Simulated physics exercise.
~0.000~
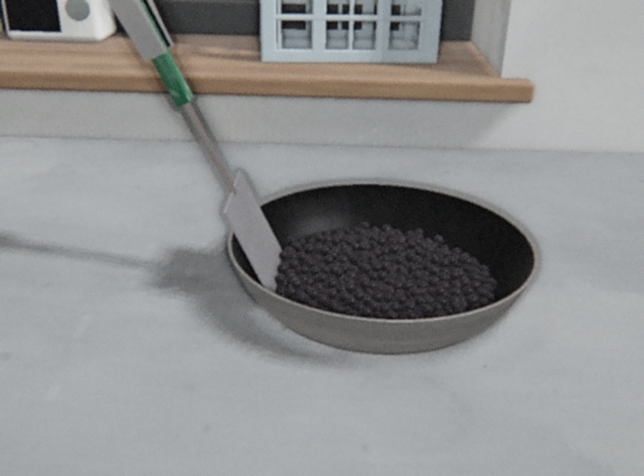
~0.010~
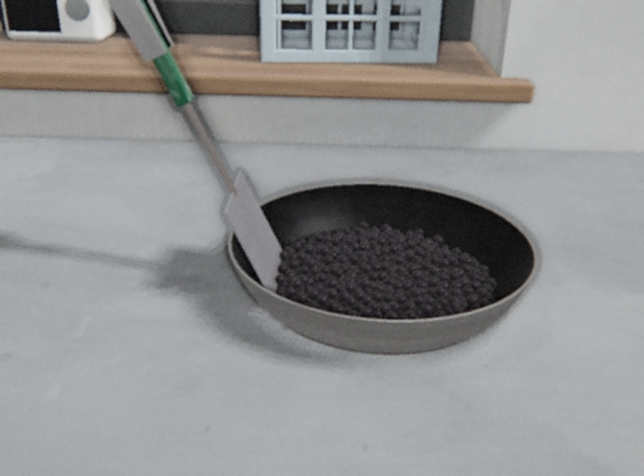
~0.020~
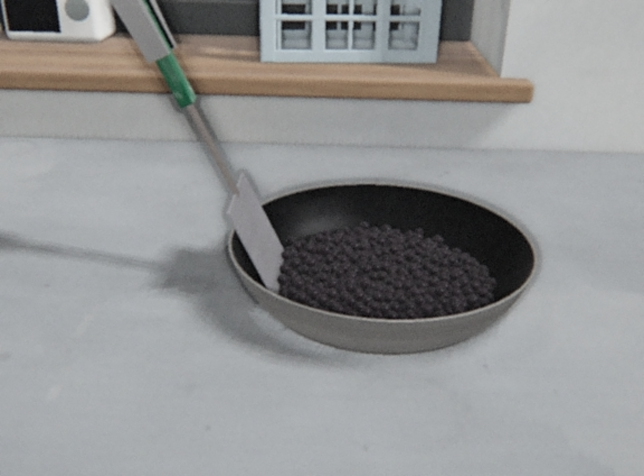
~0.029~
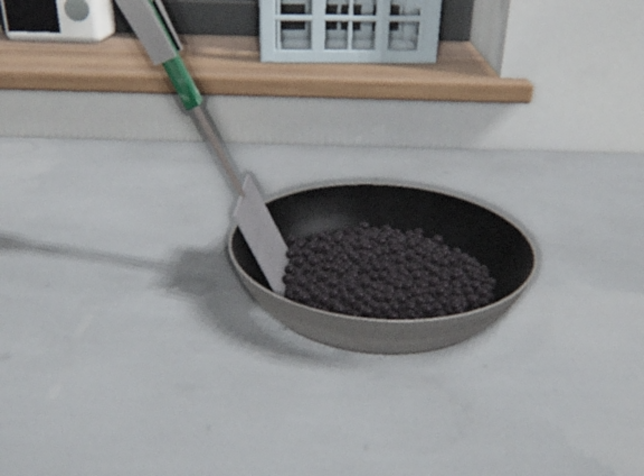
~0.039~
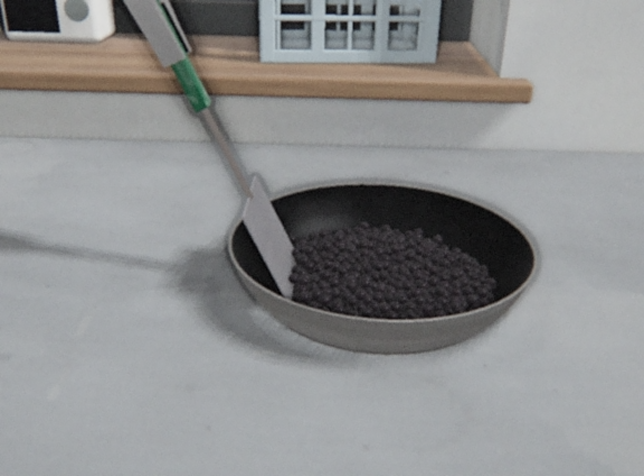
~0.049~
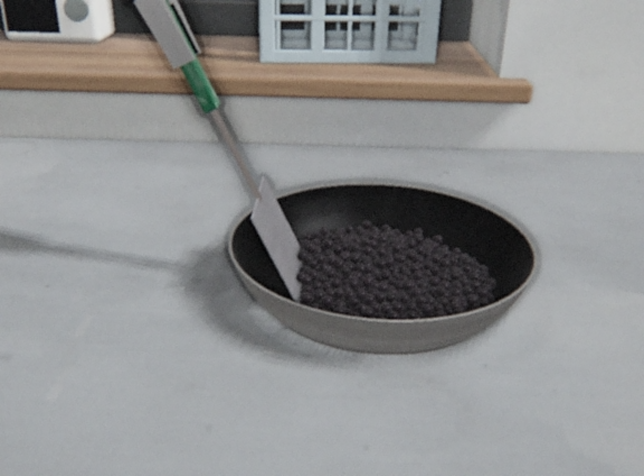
On a pale gray surface beside a wooden ledge, a turner with a green band rests its blade inside the left edge of a frying pan of dark beads, then shifts slightly right while the pan stays still.
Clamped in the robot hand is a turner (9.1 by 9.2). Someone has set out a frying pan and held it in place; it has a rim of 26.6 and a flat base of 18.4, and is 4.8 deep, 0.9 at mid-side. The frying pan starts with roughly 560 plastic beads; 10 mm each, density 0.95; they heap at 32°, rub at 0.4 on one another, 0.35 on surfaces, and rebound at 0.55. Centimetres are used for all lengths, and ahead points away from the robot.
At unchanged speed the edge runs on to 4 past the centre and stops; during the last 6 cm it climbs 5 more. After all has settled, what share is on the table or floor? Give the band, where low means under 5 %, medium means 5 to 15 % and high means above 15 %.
Band: Low.
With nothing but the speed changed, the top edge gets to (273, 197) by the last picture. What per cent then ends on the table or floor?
Estimate: Close to 10 %.
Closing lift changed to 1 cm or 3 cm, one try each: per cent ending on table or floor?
First try around 0 percent, second try around 0 percent.
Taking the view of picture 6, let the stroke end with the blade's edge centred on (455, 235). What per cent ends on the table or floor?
I'd estimate about 0 per cent.
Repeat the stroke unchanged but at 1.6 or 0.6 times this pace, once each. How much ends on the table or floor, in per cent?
Near 10 and near 0 percent respectively.
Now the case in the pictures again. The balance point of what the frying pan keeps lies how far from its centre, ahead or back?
4.0 cm ahead.
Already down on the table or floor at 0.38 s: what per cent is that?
Share at that moment: About 0 %.
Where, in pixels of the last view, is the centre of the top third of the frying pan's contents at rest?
It is centred near (455, 271).
By 0.10 s, sloping 65°, highest piece 4 above the table; 563 in the frying pan.
By 0.15 s, sloping 65°, highest piece 5 above the table; 563 in the frying pan.
By 0.38 s, sloping 65°, highest piece 5 above the table; 563 in the frying pan.
By 1.42 s, sloping 65°, highest piece 3 above the table; 563 in the frying pan.
Final count, 563 in the frying pan. That is 0 % on the table or floor.
